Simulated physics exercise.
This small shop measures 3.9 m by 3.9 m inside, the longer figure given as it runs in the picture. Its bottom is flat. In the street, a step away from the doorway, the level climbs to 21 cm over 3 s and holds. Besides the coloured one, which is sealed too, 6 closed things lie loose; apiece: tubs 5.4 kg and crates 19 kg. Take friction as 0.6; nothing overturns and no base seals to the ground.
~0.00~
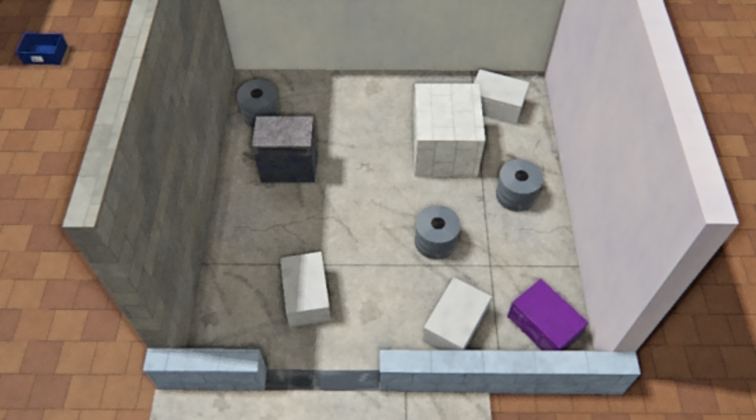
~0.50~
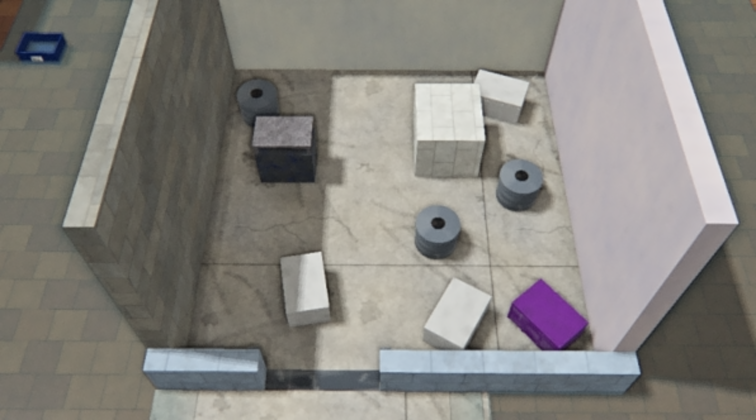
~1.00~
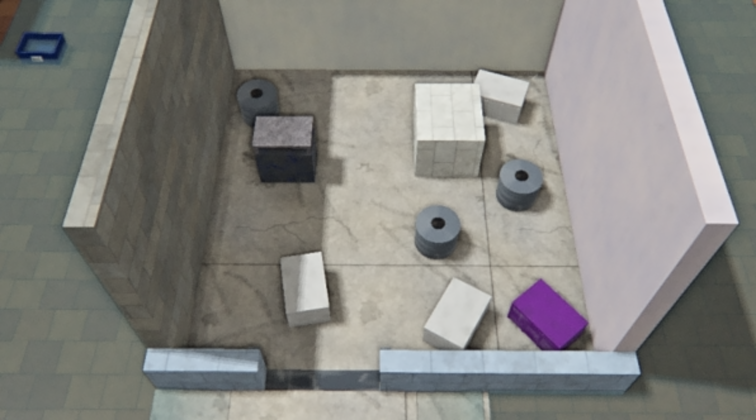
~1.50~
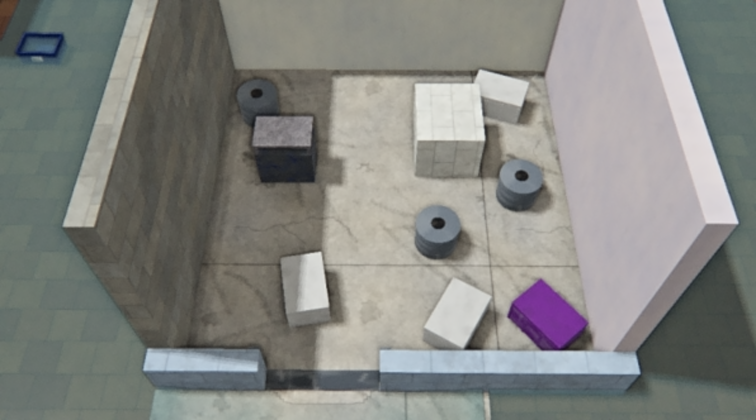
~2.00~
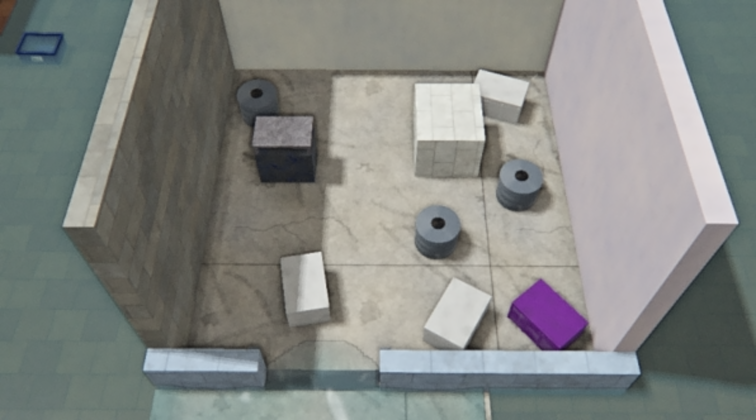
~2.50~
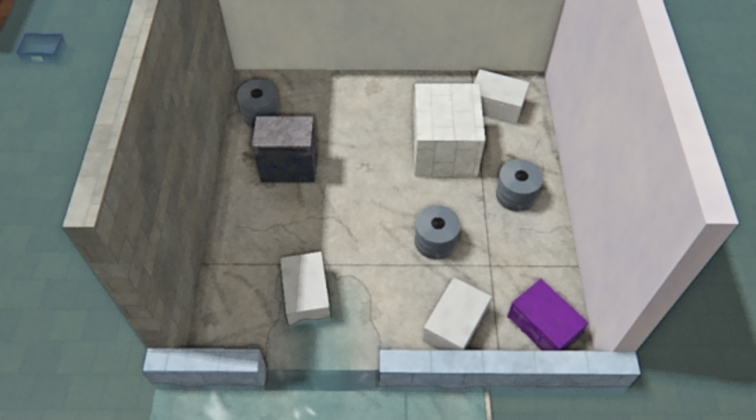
Water spreads over the brown paving outside a small shop, seen from a high, fixed view looking down through its open top. Inside stand three grey tubs, white crates, a large pale block, a dark block at upper left and a purple crate at lower right, with a blue bin outside at upper left. The street turns murky green, then a shallow tongue creeps through the front doorway, while everything inside stays still.
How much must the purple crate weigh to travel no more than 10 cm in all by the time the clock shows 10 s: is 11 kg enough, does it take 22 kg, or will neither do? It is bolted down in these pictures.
I expect that only the higher weight holds it.
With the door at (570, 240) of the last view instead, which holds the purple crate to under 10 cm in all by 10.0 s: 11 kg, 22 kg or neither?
Then only the higher weight holds it.
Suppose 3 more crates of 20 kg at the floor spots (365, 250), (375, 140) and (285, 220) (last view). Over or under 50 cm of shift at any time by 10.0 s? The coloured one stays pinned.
In that order: More, under, under.
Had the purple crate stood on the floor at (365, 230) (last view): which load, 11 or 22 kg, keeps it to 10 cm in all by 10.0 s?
Neither holds.
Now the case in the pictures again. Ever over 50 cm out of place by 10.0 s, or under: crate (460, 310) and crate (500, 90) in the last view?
In turn: Under, under.
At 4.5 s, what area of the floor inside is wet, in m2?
About 7.5 m2.
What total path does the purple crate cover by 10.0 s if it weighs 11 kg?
About 30 cm.
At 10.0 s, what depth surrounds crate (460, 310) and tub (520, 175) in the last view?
About 4 and 11 cm.
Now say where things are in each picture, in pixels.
The purple crate at (550, 312), on the bottom; 0.0 m2 under water; 0 of 7 have shifted, in the first picture.
The purple crate at (550, 312), on the bottom; 0.0 m2 under water; 0 of 7 have shifted, in the second picture.
The purple crate at (550, 312) rests on the ground; water covers 0.0 m2; 0 of 7 have shifted, in the third picture.
The purple crate at (550, 312) rests on the ground; 0.0 m2 under water; 0 of 7 have shifted, in the fourth picture.
The purple crate at (550, 312), on the bottom; 0.2 m2 under water; 0 of 7 have shifted, in the fifth picture.
The purple crate at (550, 312), on the bottom; 0.6 m2 under water; 0 of 7 have shifted, in the sixth picture.
After 3.5 s the purple crate would be 0 cm from its start with 11 kg and 0 cm from its start with 22 kg; 0 cm of water round it then.
After 4.5 s the purple crate would be 0 cm from its start with 11 kg and 0 cm from its start with 22 kg; 0 cm of water round it then.
After 7.0 s the purple crate would be 0 cm from its start with 11 kg and 0 cm from its start with 22 kg; 3 cm of water round it then.
After 10.0 s the purple crate would be 31 cm from its start with 11 kg and 0 cm from its start with 22 kg; 6 cm of water round it then.
